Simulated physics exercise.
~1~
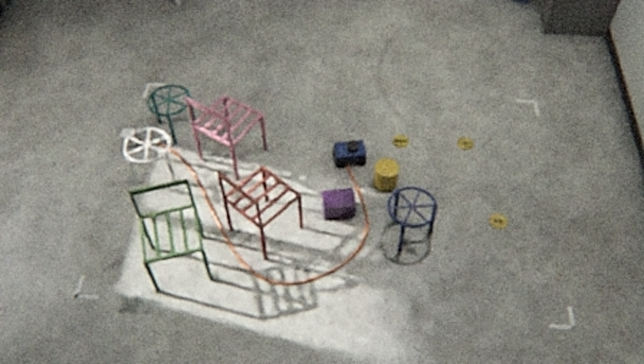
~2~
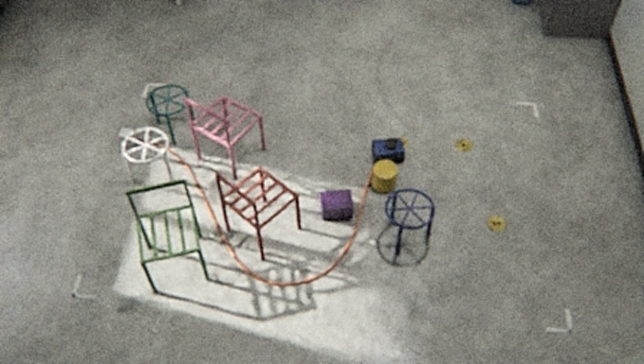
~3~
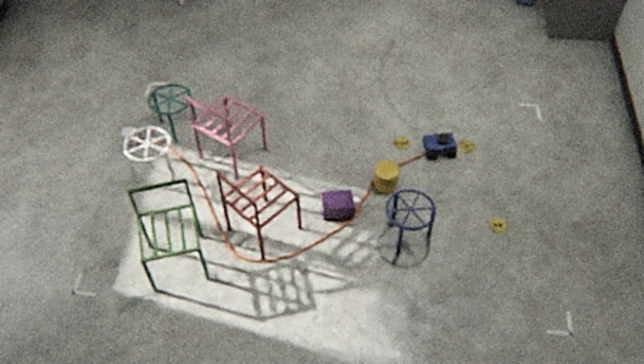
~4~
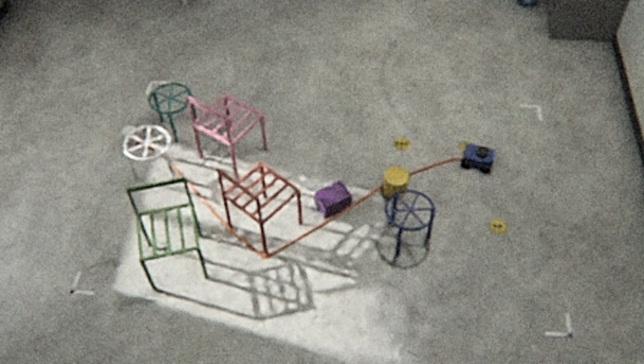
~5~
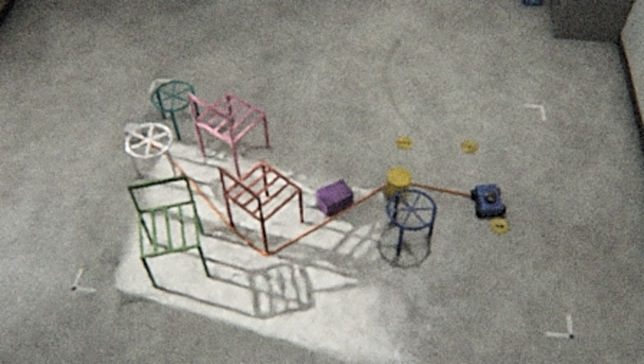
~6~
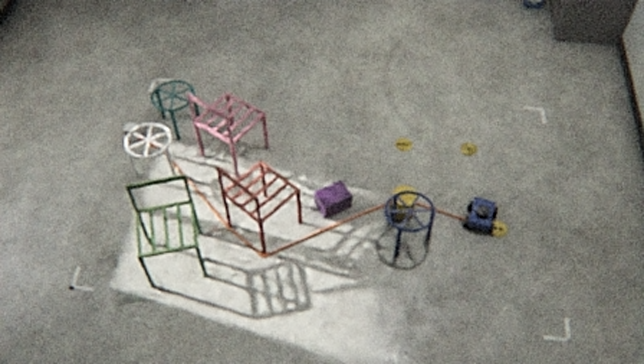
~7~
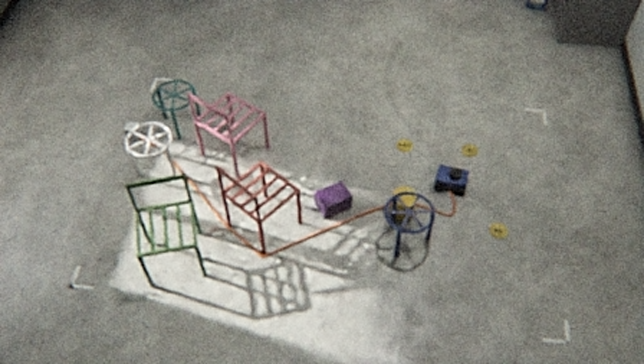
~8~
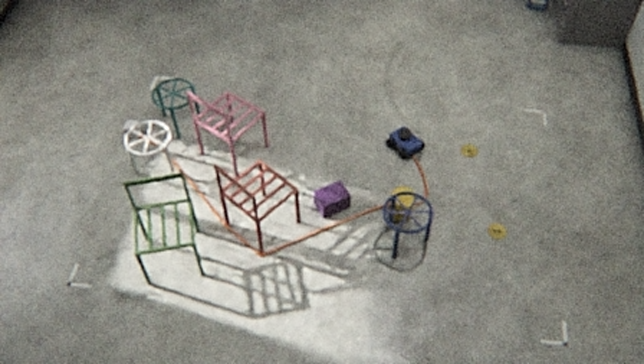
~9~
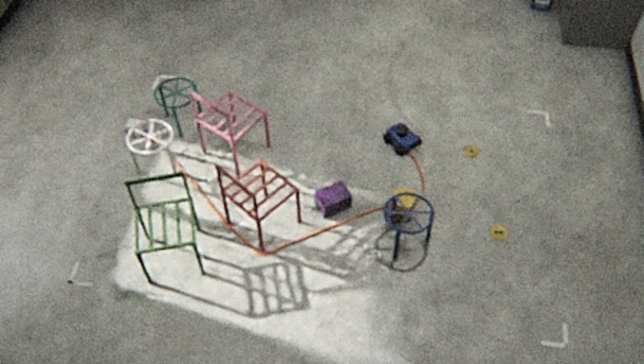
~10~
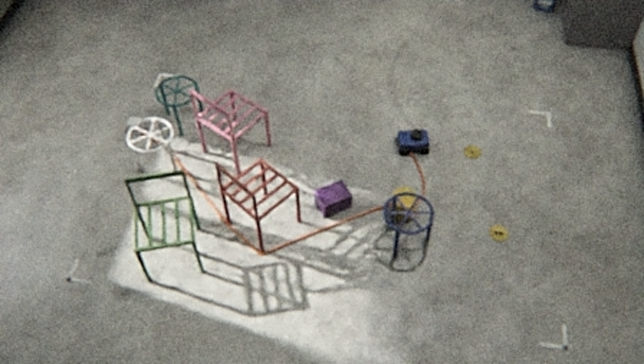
A small blue cart trailing an orange cord drove right past a yellow tub, and the tightening cord nudged the purple crate and dragged the tub toward the blue stool; the cart then looped back up and left, stopping above the tub.
